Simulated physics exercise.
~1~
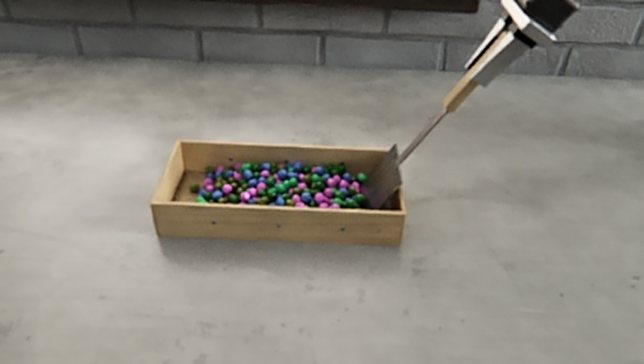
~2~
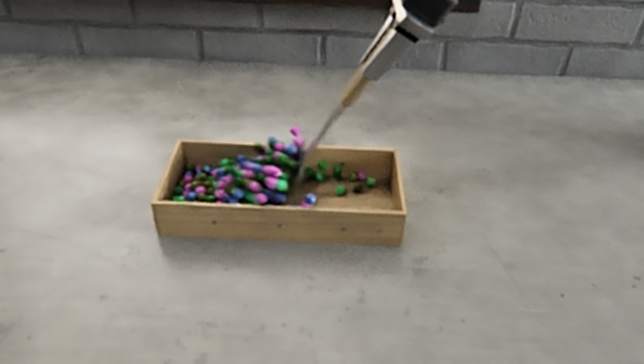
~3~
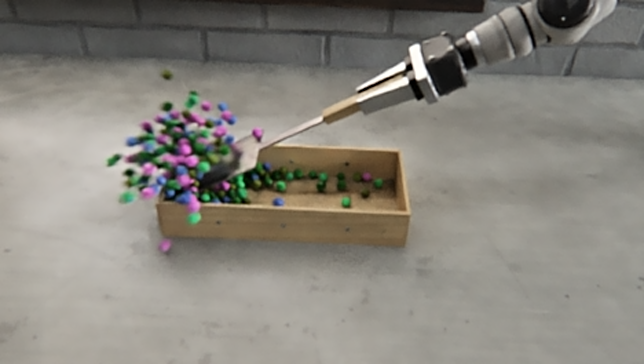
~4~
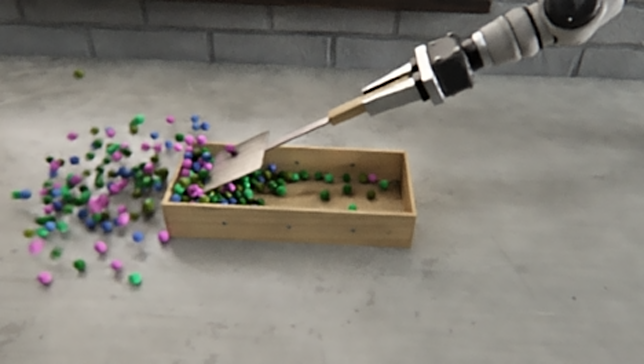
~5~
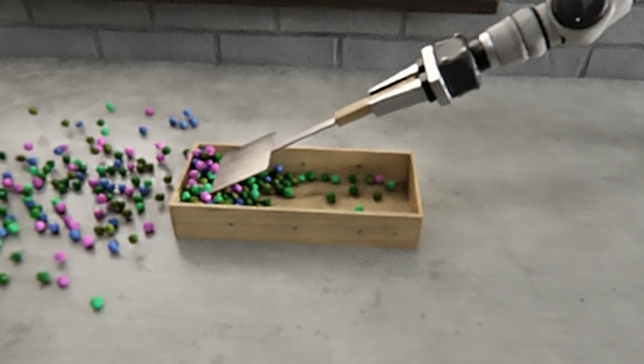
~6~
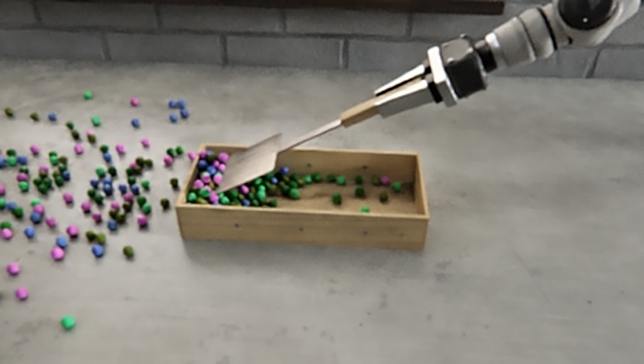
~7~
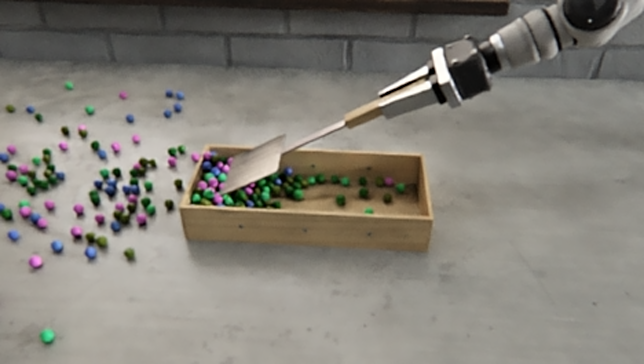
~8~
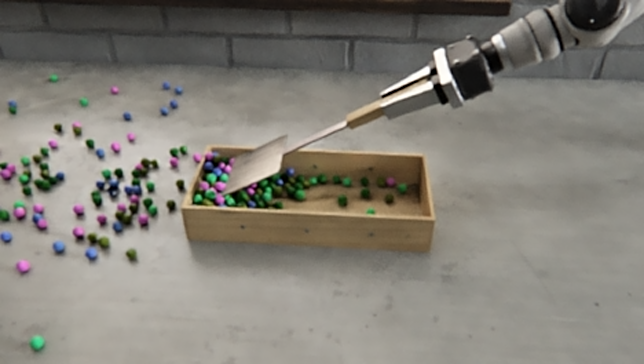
To begin with, a robotic gripper holds a spatula at the right end of a shallow wooden trough filled with small round sweets in green, pink, blue and dark tones, on a grey table. The spatula sweeps left through the trough, pushing the sweets into a heap ahead of it. As it nears the left end, its blade tilts flatter and a burst of sweets flies up and over the edge. They scatter across the table to the left while the spatula halts. A few roll a little farther, and finally many lie spread on the table, with the rest still in the trough, mostly around the resting blade.
